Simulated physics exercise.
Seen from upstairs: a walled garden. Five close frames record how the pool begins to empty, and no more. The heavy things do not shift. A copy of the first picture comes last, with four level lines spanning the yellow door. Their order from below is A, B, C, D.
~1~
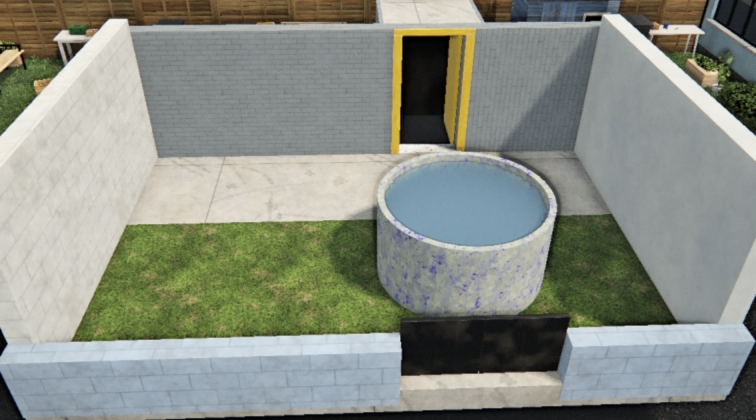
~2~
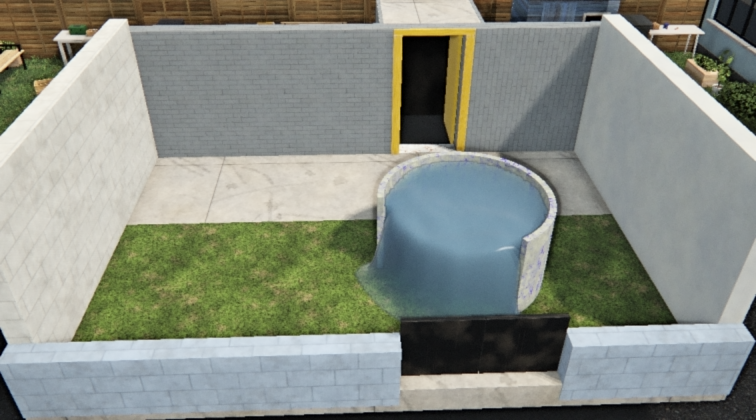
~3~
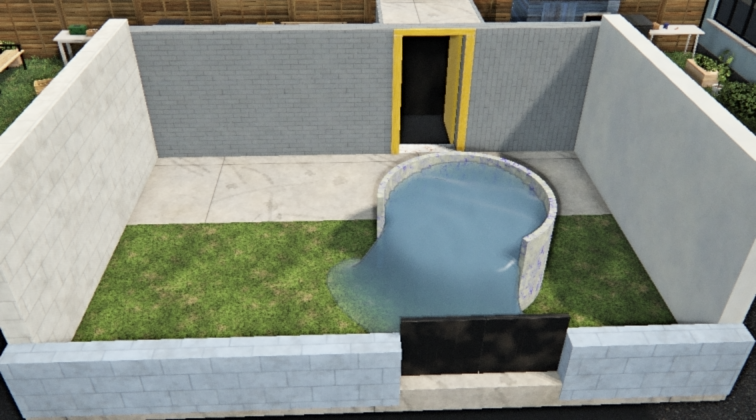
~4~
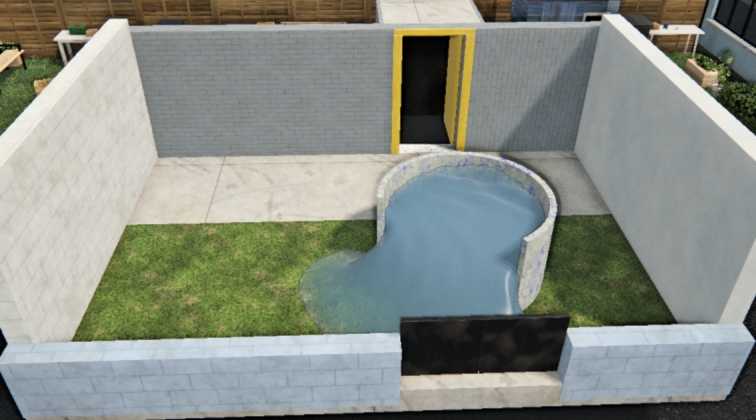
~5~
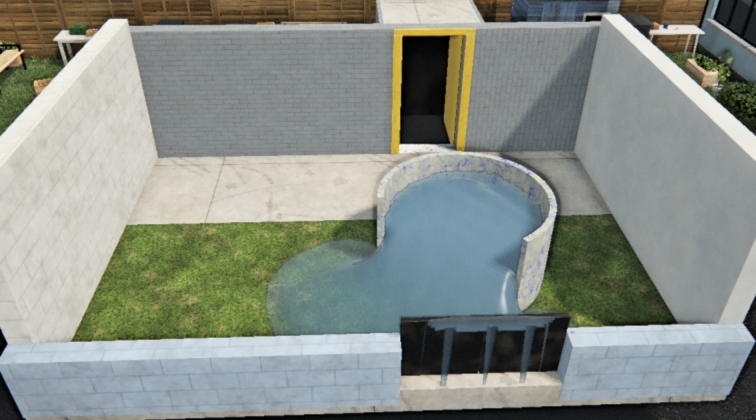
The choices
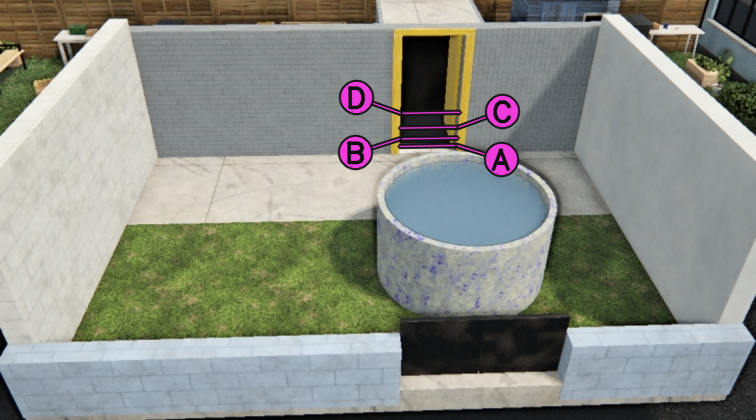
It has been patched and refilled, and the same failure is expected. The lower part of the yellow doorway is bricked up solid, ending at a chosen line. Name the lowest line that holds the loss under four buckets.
Take A.
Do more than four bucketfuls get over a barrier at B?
No, that is safe.
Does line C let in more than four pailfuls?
No, that is safe.
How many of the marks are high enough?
All of the four.
On the marked copy, A at (428, 145); B at (428, 138); C at (429, 127); D at (430, 112); from the bottom up A, B, C, D.
If A is chosen, a splash gets over, under a bucket.
If B is chosen, nothing gets over.
If C is chosen, nothing gets over.
If D is chosen, nothing gets over.
